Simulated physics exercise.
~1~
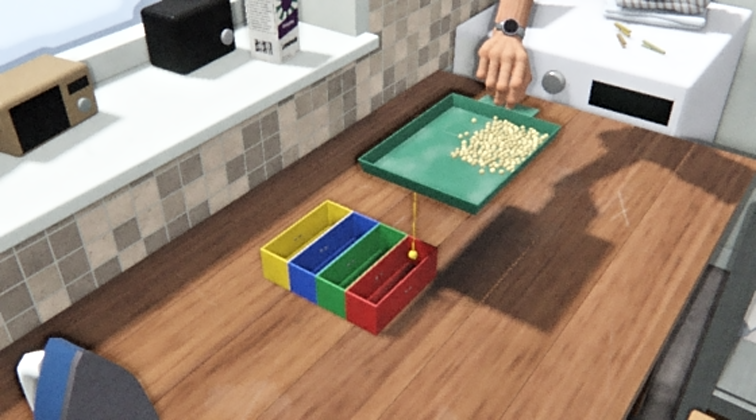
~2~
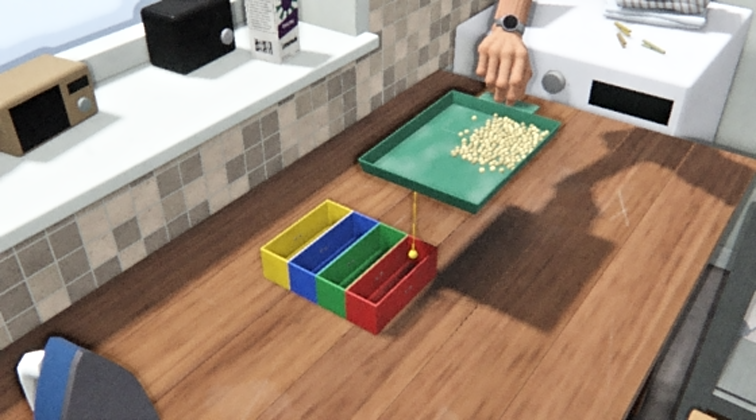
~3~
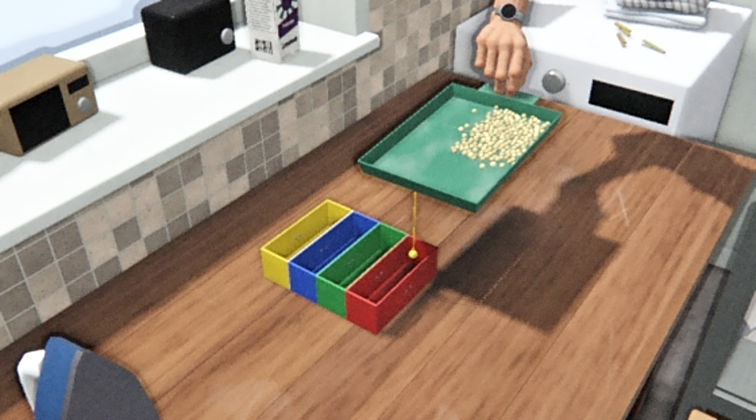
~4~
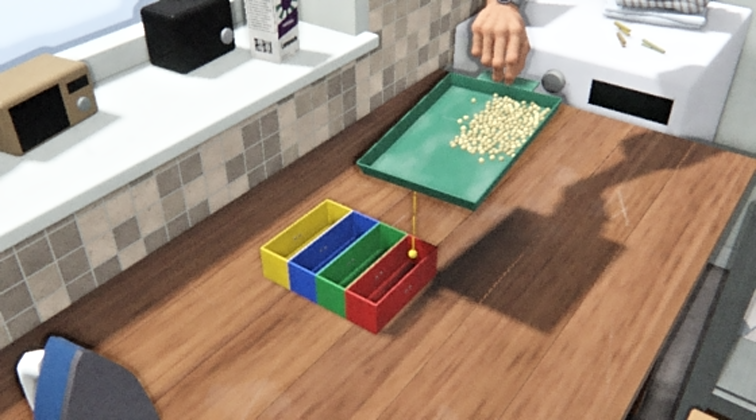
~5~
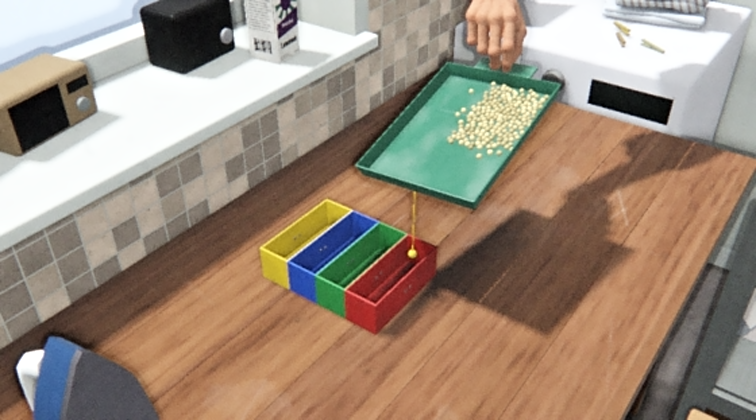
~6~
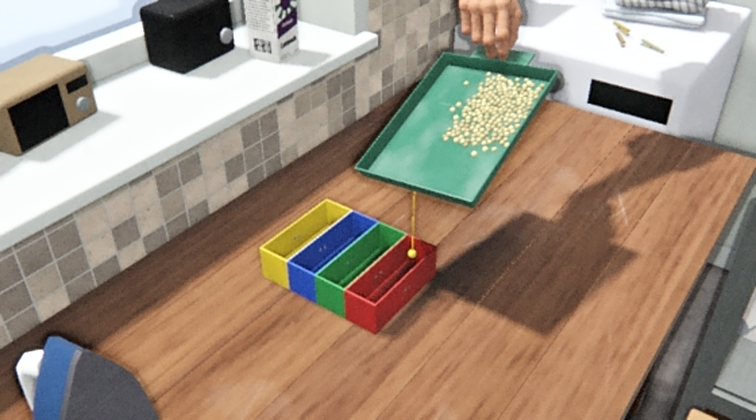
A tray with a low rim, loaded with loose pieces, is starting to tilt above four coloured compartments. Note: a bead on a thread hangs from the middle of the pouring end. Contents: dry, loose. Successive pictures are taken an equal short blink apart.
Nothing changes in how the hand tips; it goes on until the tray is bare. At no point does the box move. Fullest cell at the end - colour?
Green.
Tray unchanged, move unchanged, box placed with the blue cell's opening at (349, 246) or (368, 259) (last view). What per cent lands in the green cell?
Respectively 30 % and 10 %.
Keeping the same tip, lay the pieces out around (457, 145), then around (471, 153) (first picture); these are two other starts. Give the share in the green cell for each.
70 per cent for the first try, 60 per cent for the second.
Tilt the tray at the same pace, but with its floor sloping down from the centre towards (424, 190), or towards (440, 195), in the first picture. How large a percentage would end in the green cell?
I'd say some 10 in a hundred at first, then 0 in a hundred.
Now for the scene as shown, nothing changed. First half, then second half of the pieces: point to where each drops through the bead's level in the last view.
The early half goes through (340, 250), the late half through (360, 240).
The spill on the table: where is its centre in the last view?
Its middle is at roughly (210, 292).
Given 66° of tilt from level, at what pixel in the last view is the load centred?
In the last view, the load is centred near (374, 187).
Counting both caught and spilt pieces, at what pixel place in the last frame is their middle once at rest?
About (349, 287).
Soon after the last picture, tray tipped steeply; about two thirds on the tray; a stray few in the blue cell; a stray few in the green cell; a stray few in the red cell; about a third falling or outside the box.
A little later, tray tipped past a quarter turn; a small part on the tray; about a third in the green cell; about a quarter in the blue cell; a small part in the red cell; a stray few in the yellow cell; about a quarter falling or outside the box.
Later still, tray tipped past a quarter turn; about half in the green cell; about a quarter in the blue cell; a small part in the red cell; a stray few in the yellow cell; a small part falling or outside the box.
At rest, tray tipped past a quarter turn; about half in the green cell; about a quarter in the blue cell; a small part in the red cell; a stray few in the yellow cell; a small part outside the box.
